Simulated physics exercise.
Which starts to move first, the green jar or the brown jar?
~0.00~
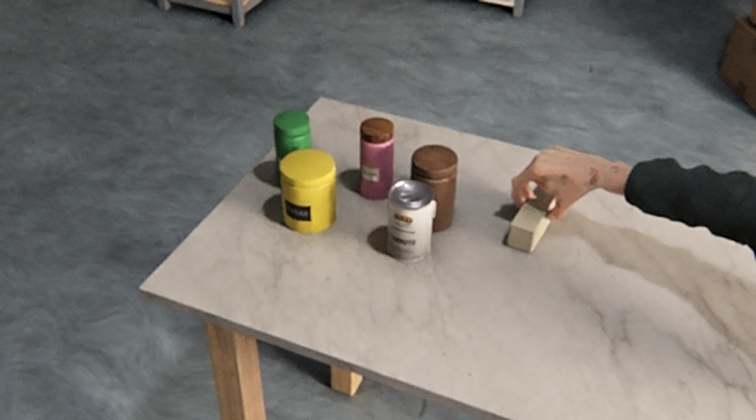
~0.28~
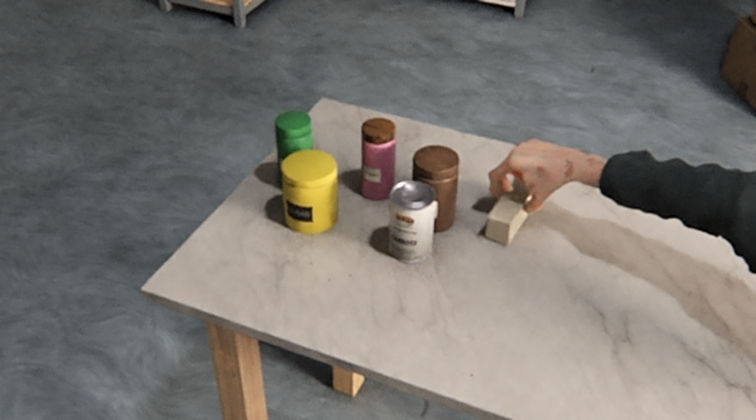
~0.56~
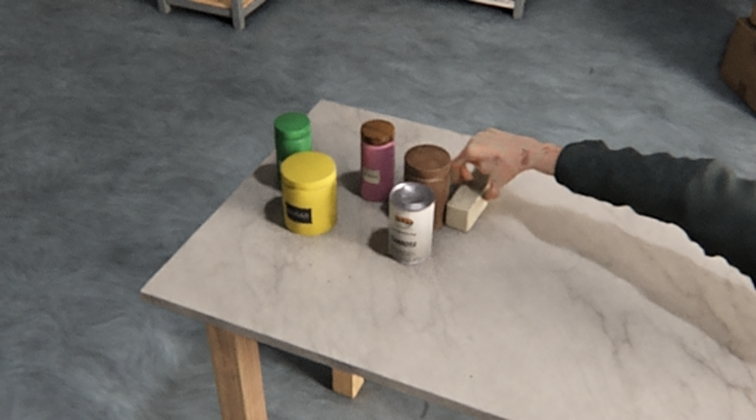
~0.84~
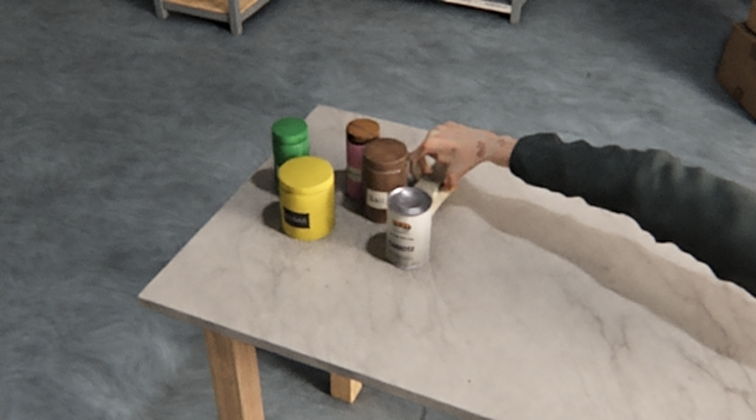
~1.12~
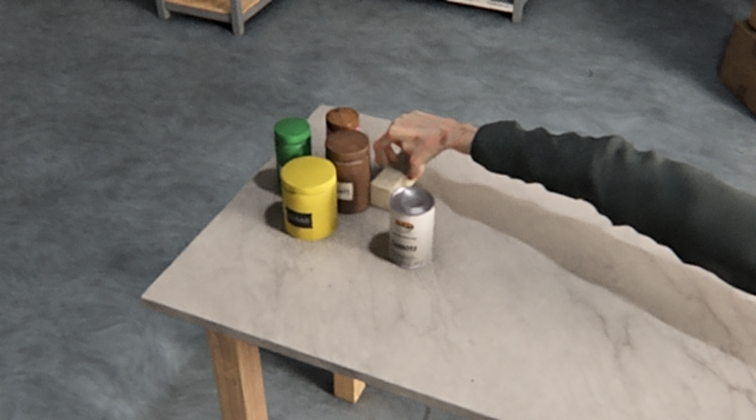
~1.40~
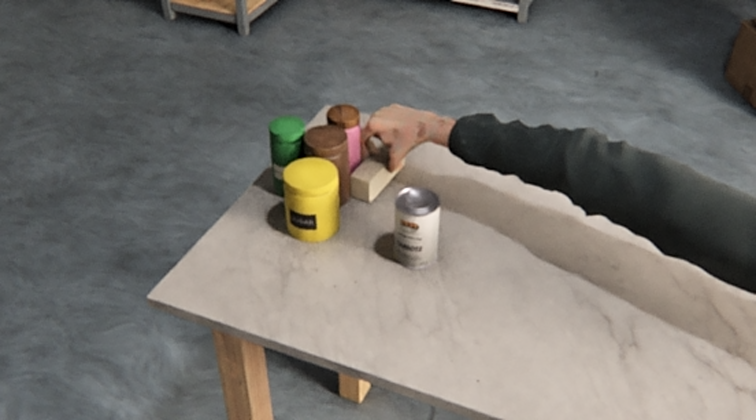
The brown jar starts to move first, pushed left by the block in the hand. The green jar only shifts slightly near the end.
